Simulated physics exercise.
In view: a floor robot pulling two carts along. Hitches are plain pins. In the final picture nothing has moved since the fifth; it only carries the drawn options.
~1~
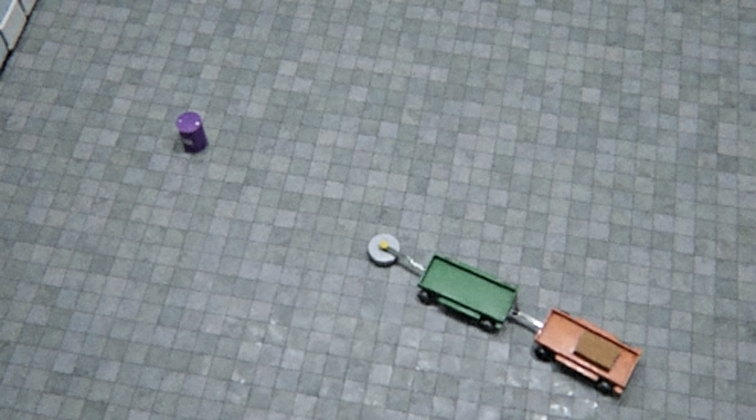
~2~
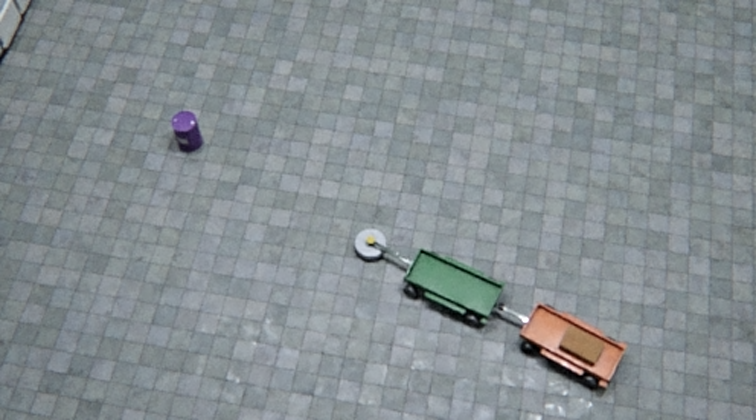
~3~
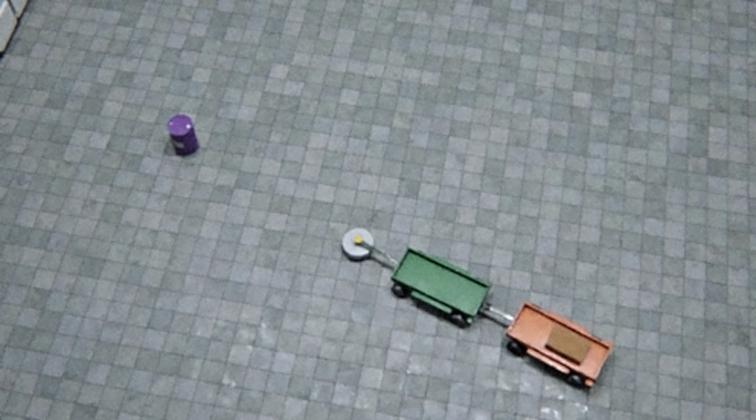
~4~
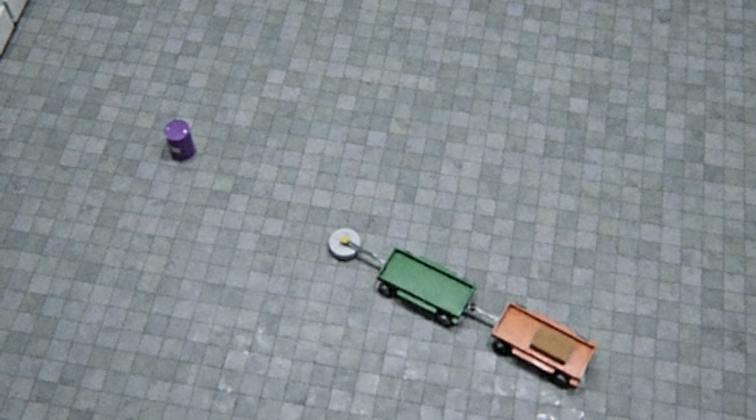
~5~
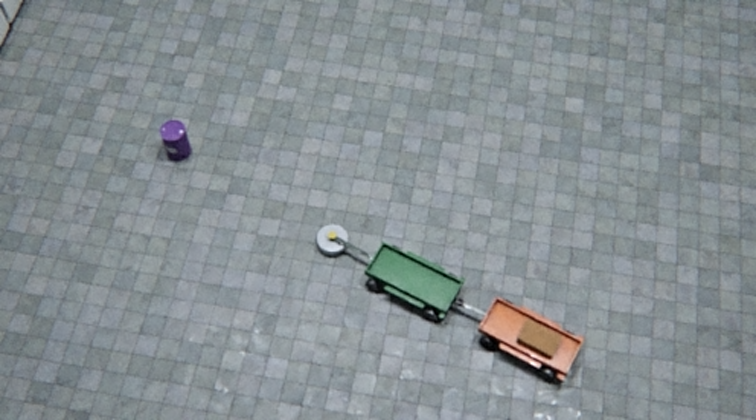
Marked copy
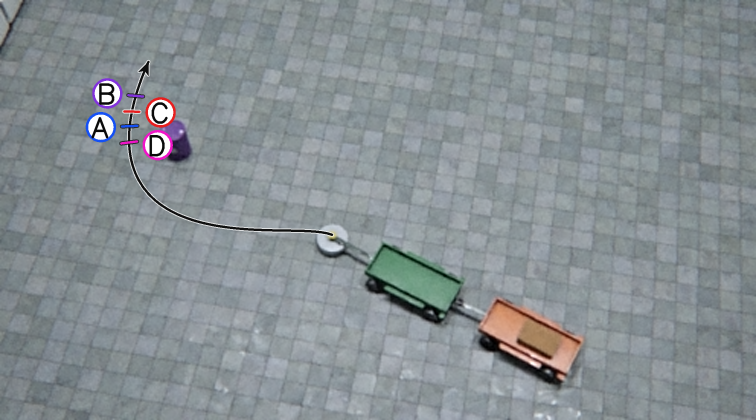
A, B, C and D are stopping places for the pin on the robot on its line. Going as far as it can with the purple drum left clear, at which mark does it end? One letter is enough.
It can go as far as A.
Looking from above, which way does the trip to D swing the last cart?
For that mark, anticlockwise.
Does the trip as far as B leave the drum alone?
No.
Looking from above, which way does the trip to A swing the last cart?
Anticlockwise.
On the copy, A at (130, 126); B at (136, 96); C at (132, 112); D at (129, 142); the route from (332, 235) via (155, 200) to (148, 62).
On A. First, robot (232, 232), last cart (438, 291).
Then, robot (148, 196), last cart (345, 256).
Finally, robot (131, 131), last cart (274, 236); nothing has been touched.
By contrast, B is too far, the drum has been hit; C is too far, the drum has been hit; D is safe but short.
